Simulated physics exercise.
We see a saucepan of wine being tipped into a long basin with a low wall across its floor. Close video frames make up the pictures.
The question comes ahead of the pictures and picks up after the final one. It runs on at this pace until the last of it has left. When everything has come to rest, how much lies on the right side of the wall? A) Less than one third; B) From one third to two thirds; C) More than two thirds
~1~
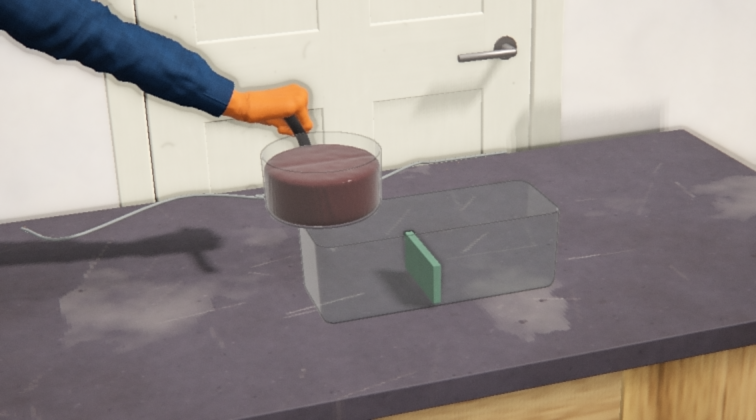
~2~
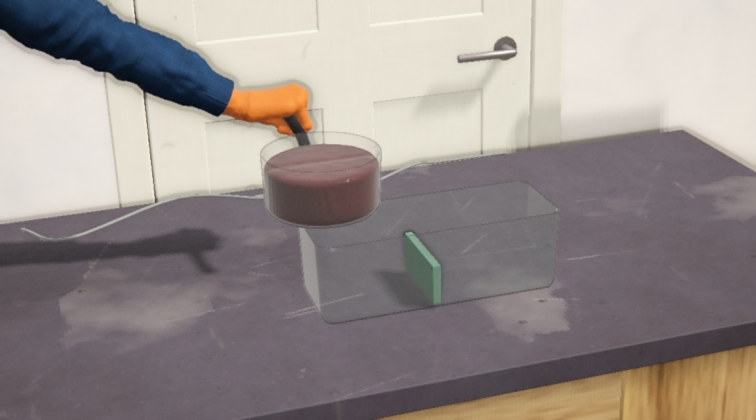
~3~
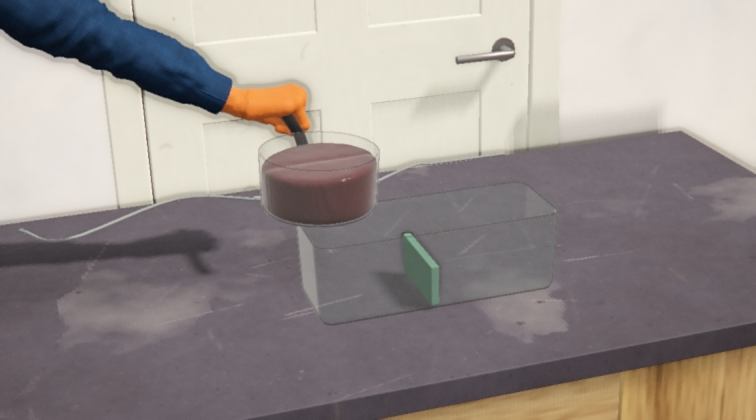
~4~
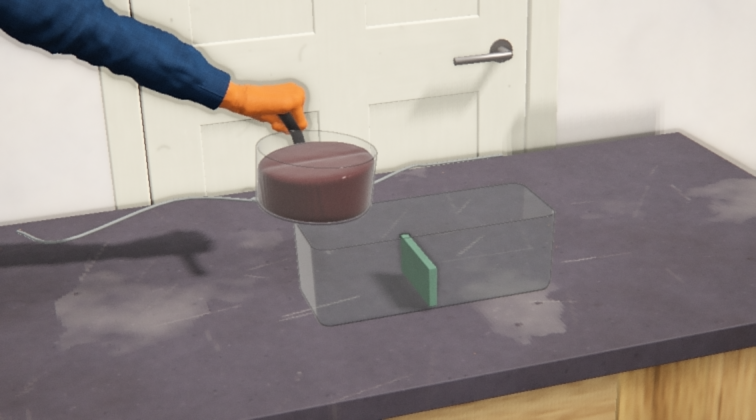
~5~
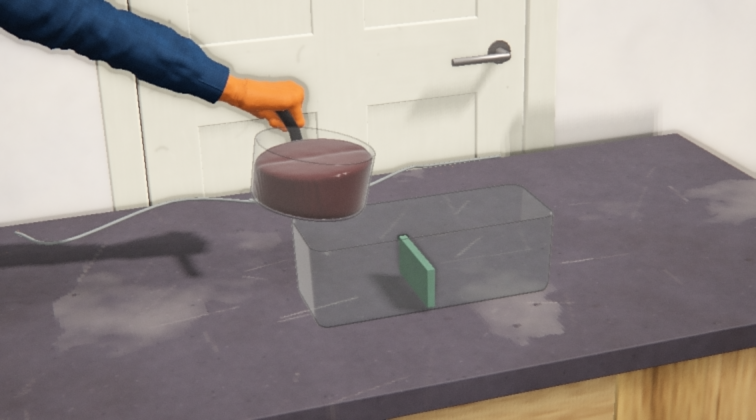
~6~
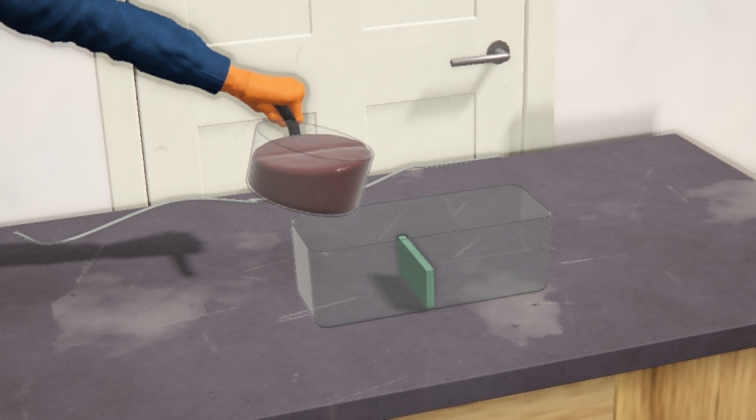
(C) More than two thirds.
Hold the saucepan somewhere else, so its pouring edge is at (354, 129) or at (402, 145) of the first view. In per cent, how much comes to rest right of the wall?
Roughly 70 per cent, then roughly 80 per cent.
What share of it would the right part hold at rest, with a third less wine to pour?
90 in a hundred.
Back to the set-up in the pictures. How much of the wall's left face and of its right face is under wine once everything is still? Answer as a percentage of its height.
I'd say close to 10 per cent on the left side and 70 on the right.
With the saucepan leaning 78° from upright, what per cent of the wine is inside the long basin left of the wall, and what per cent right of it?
Left part: Around 0 %. Right part: Around 5 %.
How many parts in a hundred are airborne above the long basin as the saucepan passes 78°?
I'd say some 35 per cent of it.
A moment on, the saucepan is tipped on its side and 57 per cent is still to pour, 2 is left of the wall and 4 right of it.
Next, the saucepan is tipped right over and 7 per cent is still to pour, 3 is left of the wall and 72 right of it.
Then the saucepan is tipped right over and 0 per cent is still to pour, 11 is left of the wall and 73 right of it.
Later the saucepan is tipped right over and 0 per cent is still to pour, 13 is left of the wall and 83 right of it.
In the end 13 per cent lies left of the wall, 82 right of it and 4 outside.
